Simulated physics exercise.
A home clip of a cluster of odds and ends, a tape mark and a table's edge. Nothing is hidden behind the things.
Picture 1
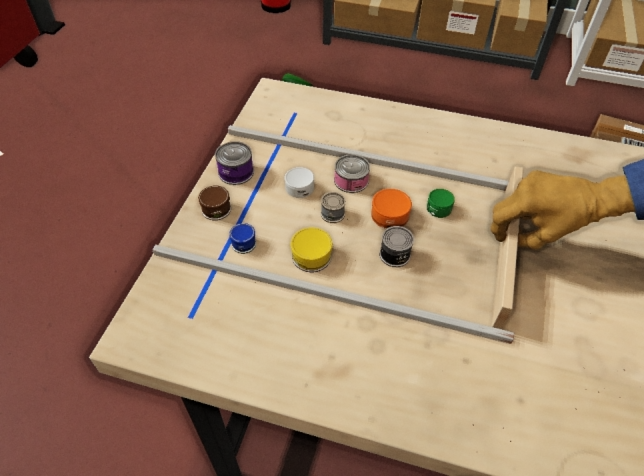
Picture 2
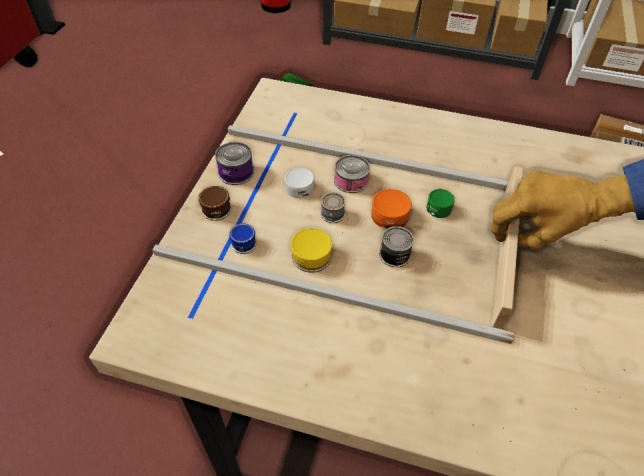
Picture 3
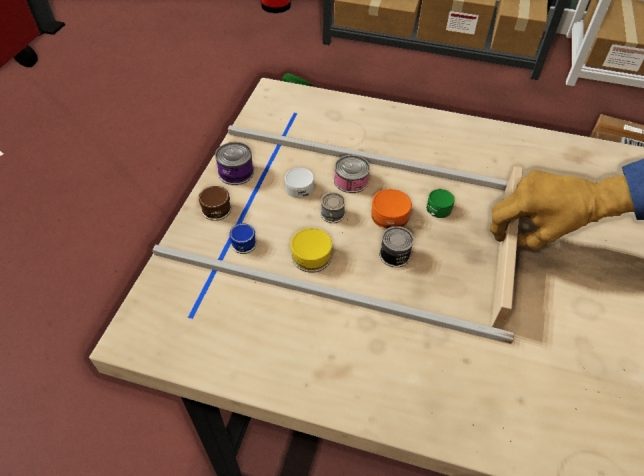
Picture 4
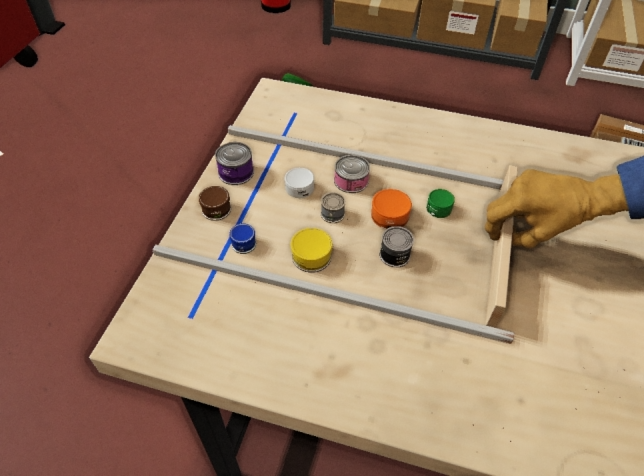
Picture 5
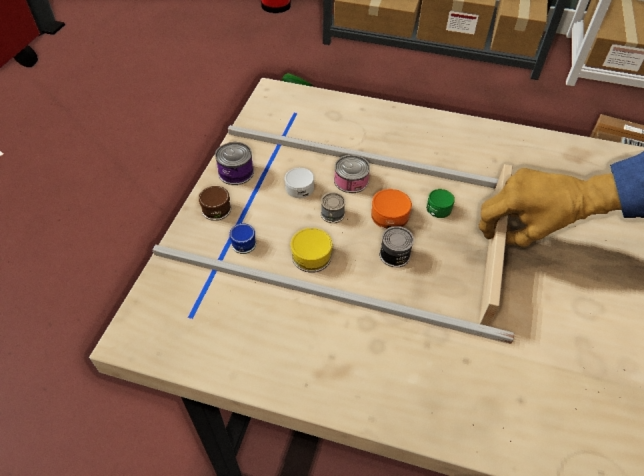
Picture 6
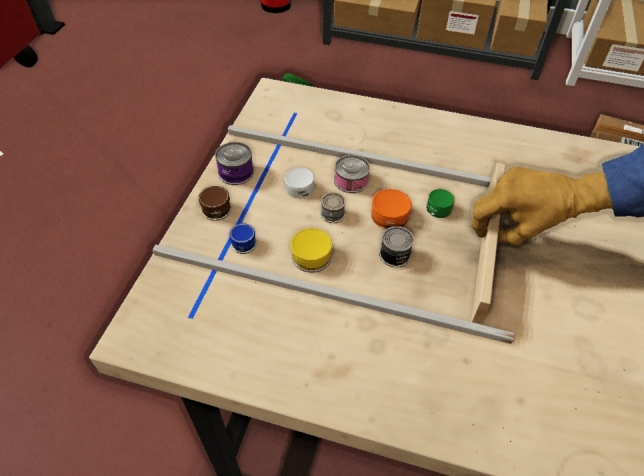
The clip opens on a wooden table where small tins and pots sit between two metal rails, near a strip of blue tape, while a gloved hand holds a board at the right. After staying nearly still, the hand slides the board slightly left, and the containers remain in place.
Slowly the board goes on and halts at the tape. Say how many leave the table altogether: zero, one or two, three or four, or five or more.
Outcome: The number that fall off is one or two.
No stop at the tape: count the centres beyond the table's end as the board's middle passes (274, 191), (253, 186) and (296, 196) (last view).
It would be 0, 1 and 0.
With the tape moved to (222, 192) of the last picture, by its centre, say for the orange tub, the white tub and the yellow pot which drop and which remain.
The orange tub remains up; the white tub comes down; the yellow pot is kept.
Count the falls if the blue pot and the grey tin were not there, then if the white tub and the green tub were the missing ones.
The counts: 1 and 0.
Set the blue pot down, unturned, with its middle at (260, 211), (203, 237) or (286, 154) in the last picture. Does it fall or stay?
In that order, it stays on; stays on; holds on.
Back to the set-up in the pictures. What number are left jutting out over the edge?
Overhanging: 1.
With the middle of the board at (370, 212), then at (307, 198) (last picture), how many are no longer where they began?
The counts are 5 and 8.
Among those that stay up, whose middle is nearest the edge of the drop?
It is the brown pot.
A little later, none off yet; purple tin at rest near (235, 163); brown pot at rest near (215, 203); blue pot at rest near (243, 239).
When it is over, the number that fall off is one or two; down, purple tin.
